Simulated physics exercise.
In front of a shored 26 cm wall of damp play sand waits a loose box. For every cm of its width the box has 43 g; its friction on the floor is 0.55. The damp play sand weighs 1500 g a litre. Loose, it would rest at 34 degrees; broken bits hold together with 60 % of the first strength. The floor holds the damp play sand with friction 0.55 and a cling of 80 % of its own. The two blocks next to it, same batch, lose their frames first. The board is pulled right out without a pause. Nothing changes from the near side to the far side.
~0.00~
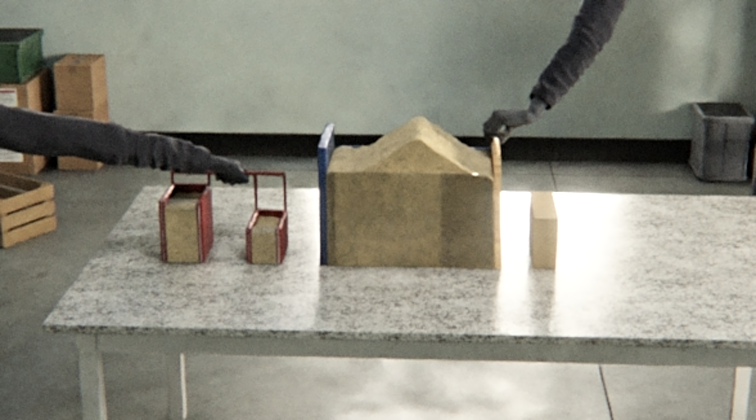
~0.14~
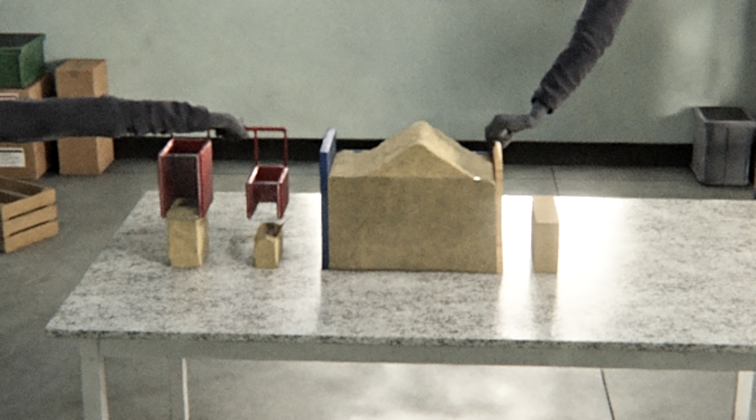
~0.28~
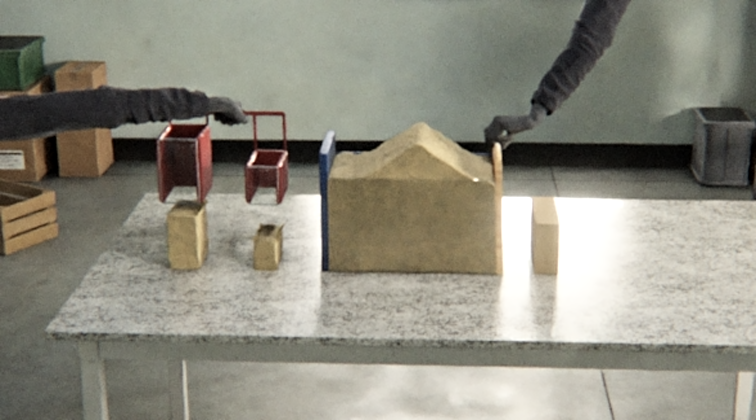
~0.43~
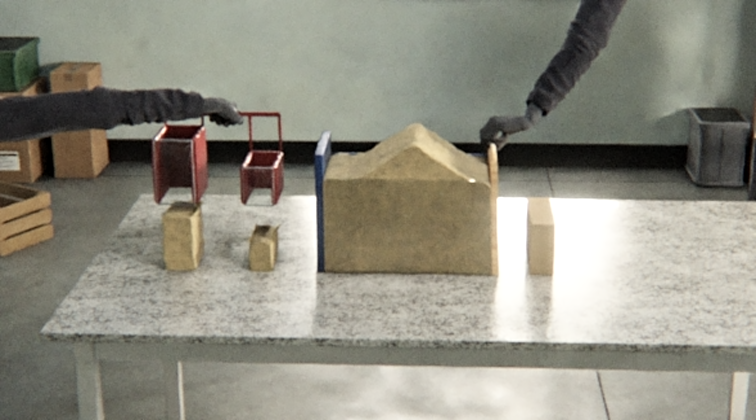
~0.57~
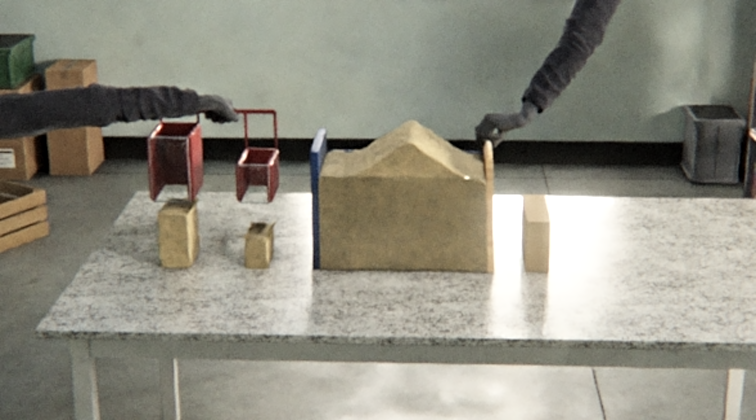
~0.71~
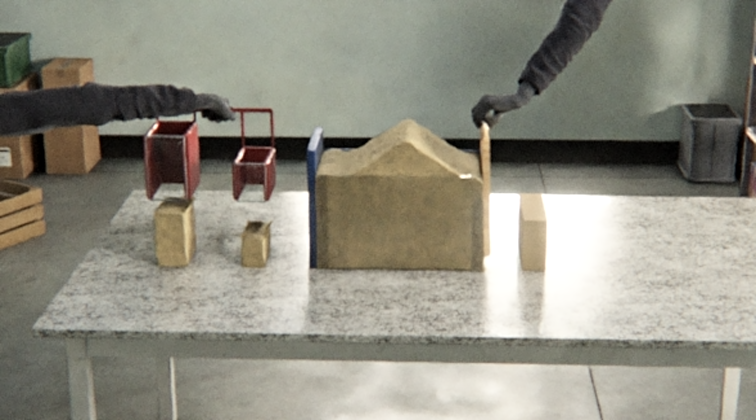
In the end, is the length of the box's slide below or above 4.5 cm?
The result is below 4.5 cm.
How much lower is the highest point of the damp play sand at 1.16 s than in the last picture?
About 0.0 cm.
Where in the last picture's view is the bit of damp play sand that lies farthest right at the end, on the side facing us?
Around (524, 240).
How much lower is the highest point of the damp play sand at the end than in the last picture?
About 6.0 cm.
After 0.92 s, the box has not moved.
After 1.16 s, the box has not moved.
After 1.41 s, the box has not moved.
After 1.66 s, the box has not moved.
After 2.09 s, at the end, the box has been pushed 6 mm.
